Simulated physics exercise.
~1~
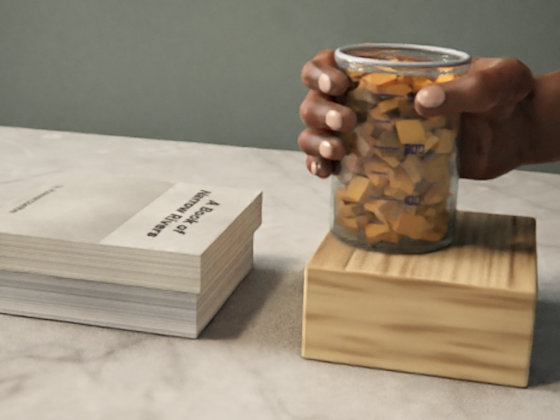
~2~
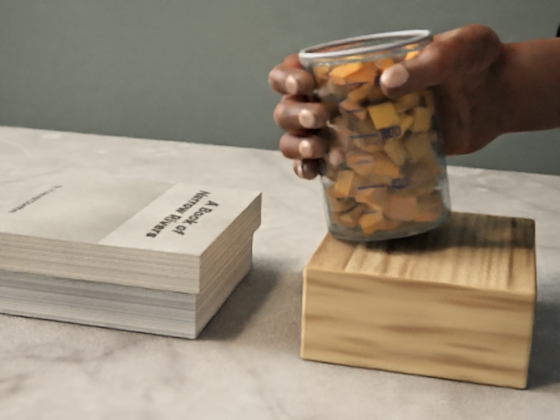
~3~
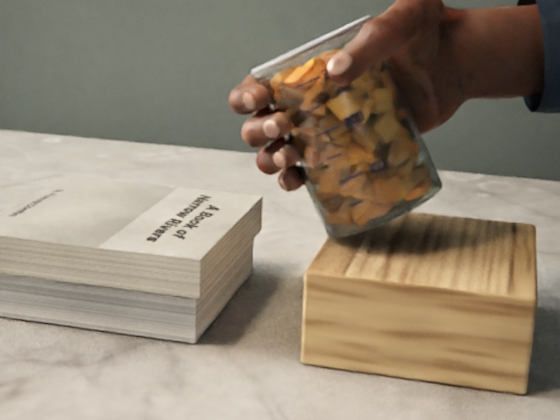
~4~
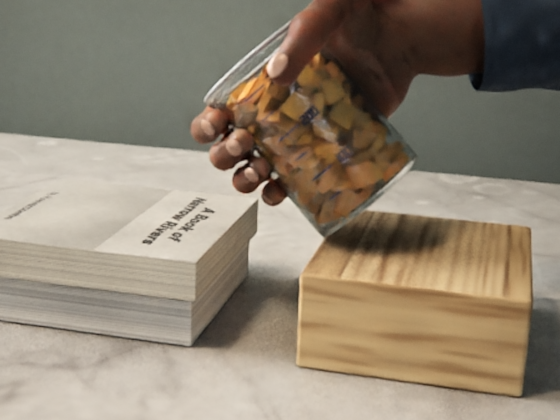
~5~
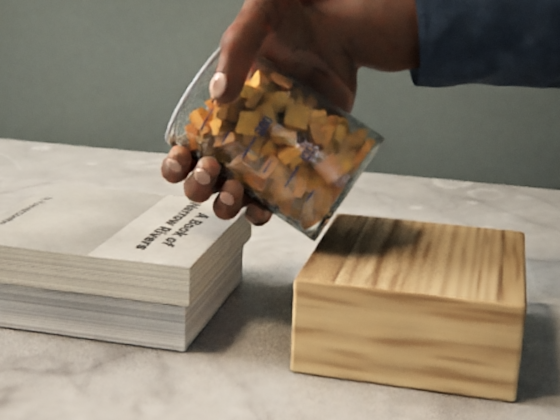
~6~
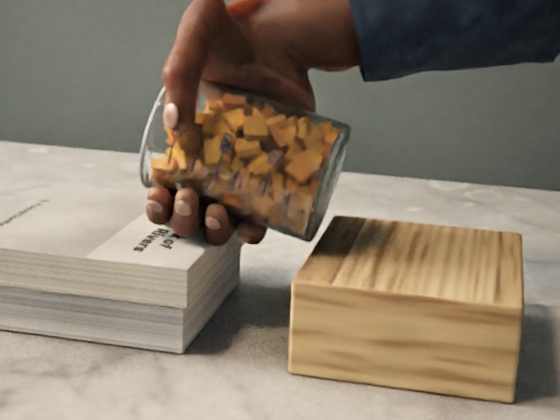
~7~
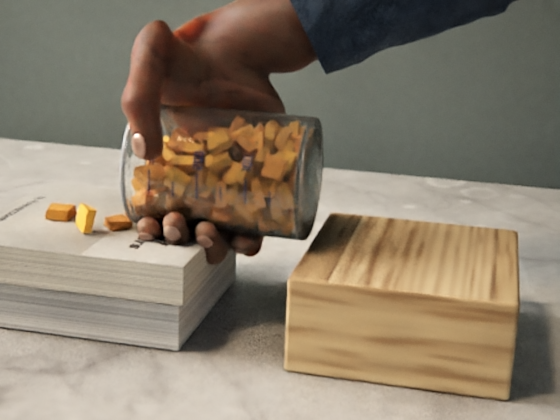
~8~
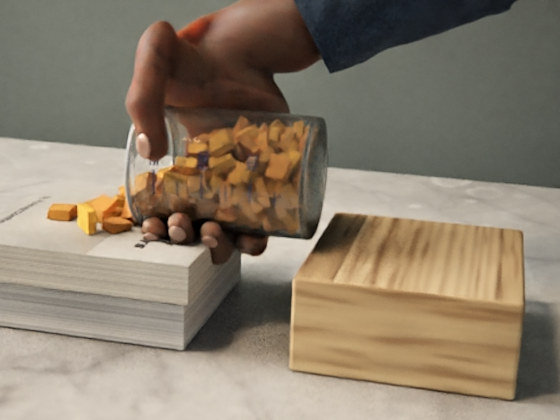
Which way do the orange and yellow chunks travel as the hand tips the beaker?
They move to the left, toward the stack of white books.
